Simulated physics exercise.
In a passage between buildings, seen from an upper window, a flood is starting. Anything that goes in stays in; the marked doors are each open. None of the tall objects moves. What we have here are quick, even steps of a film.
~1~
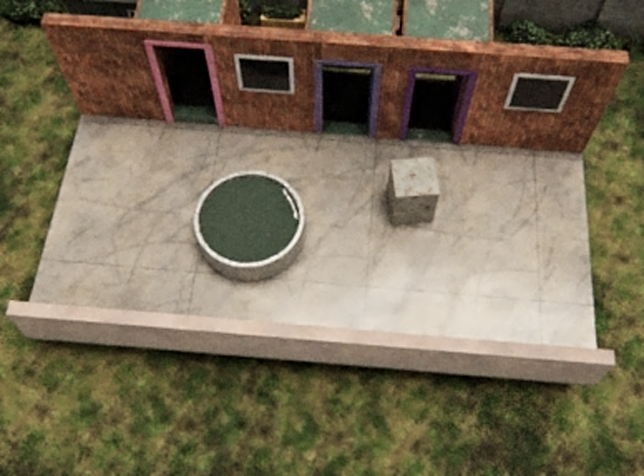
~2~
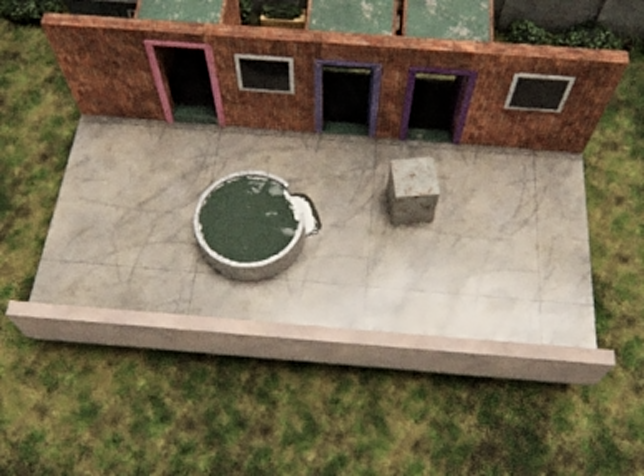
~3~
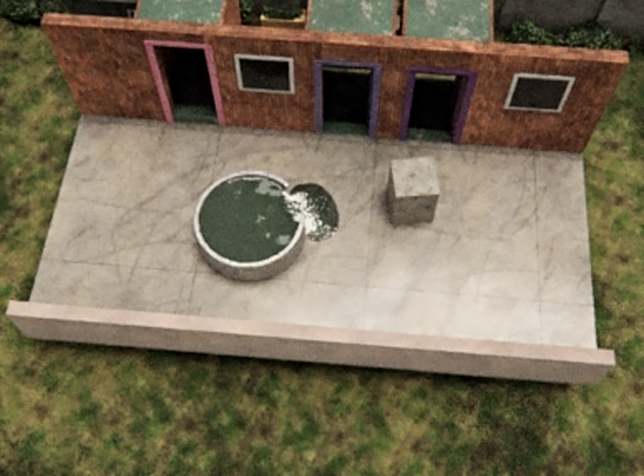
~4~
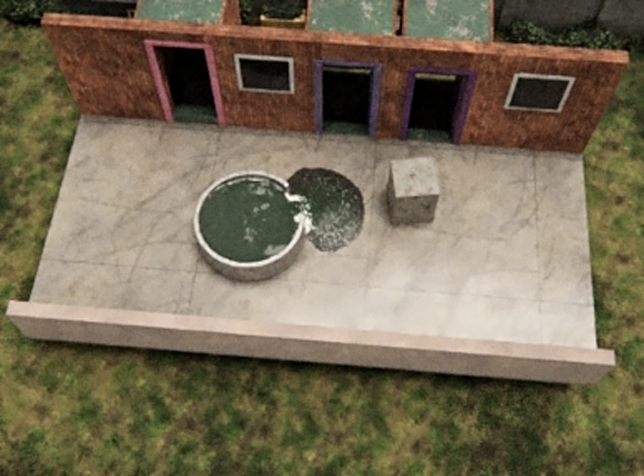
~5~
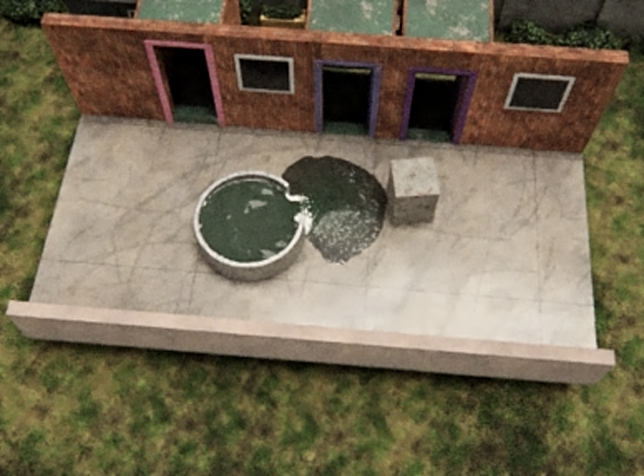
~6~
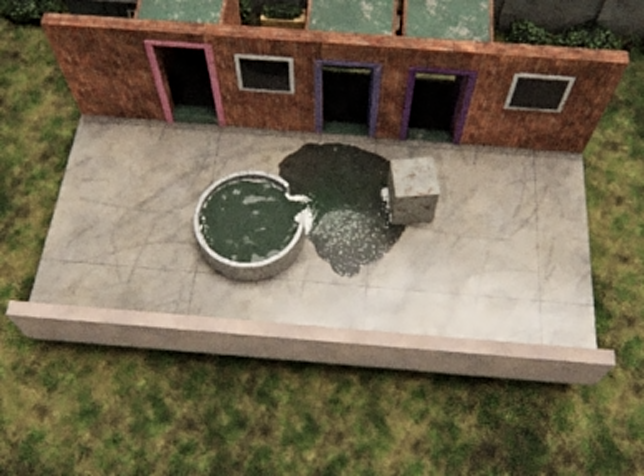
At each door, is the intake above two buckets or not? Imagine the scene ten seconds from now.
Outcome: Purple door: Over two buckets. Blue door: Over two buckets. Pink door: Two buckets at most.
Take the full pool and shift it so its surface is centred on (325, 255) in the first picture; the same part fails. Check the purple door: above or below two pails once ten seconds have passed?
Result - purple undershoots.
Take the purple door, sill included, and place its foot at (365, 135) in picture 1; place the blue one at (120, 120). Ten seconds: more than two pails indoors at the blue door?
Put simply, the blue door stays beneath the mark.
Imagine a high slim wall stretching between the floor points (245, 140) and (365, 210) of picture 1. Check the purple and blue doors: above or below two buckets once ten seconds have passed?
I reckon the purple door keeps inside the limit, and the blue door keeps inside the limit as well.
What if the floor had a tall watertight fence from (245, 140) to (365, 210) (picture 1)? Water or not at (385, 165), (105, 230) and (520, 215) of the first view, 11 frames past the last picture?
The first spot is untouched, the second untouched, the third untouched.
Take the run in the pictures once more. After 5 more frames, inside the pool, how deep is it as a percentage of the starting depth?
72 percent or so.
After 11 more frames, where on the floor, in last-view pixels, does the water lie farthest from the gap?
The wet point farthest out is around (541, 154).
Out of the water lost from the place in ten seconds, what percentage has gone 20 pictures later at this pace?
Result, approximate: 25 per cent.
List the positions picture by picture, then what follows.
In the first picture, the round tank at (249, 220) is whole and still.
In the second picture, the front is at (315, 230), out from the gap at (296, 211).
In the third picture, the front is at (331, 229), out from the gap at (296, 211).
In the fourth picture, the front is at (357, 197), out from the gap at (296, 211).
In the fifth picture, the front is at (375, 184), out from the gap at (296, 211).
In the sixth picture, water pours out at (296, 211) and has run to a hidden place.
A moment on, water covers 15 % of the floor; the purple door wet at the sill, nothing in, the blue door under two buckets in, the pink door not reached.
Next, water covers 25 % of the floor; the purple door over two buckets in, the blue door over two buckets in, the pink door not reached.
Then, water covers 40 % of the floor; the purple door over two buckets in, the blue door over two buckets in, the pink door not reached.
Later, water covers 45 % of the floor; the purple door far over two buckets in, the blue door far over two buckets in, the pink door not reached.
In the end, water covers 45 % of the floor; the purple door far over two buckets in, the blue door far over two buckets in, the pink door wet at the sill, nothing in.
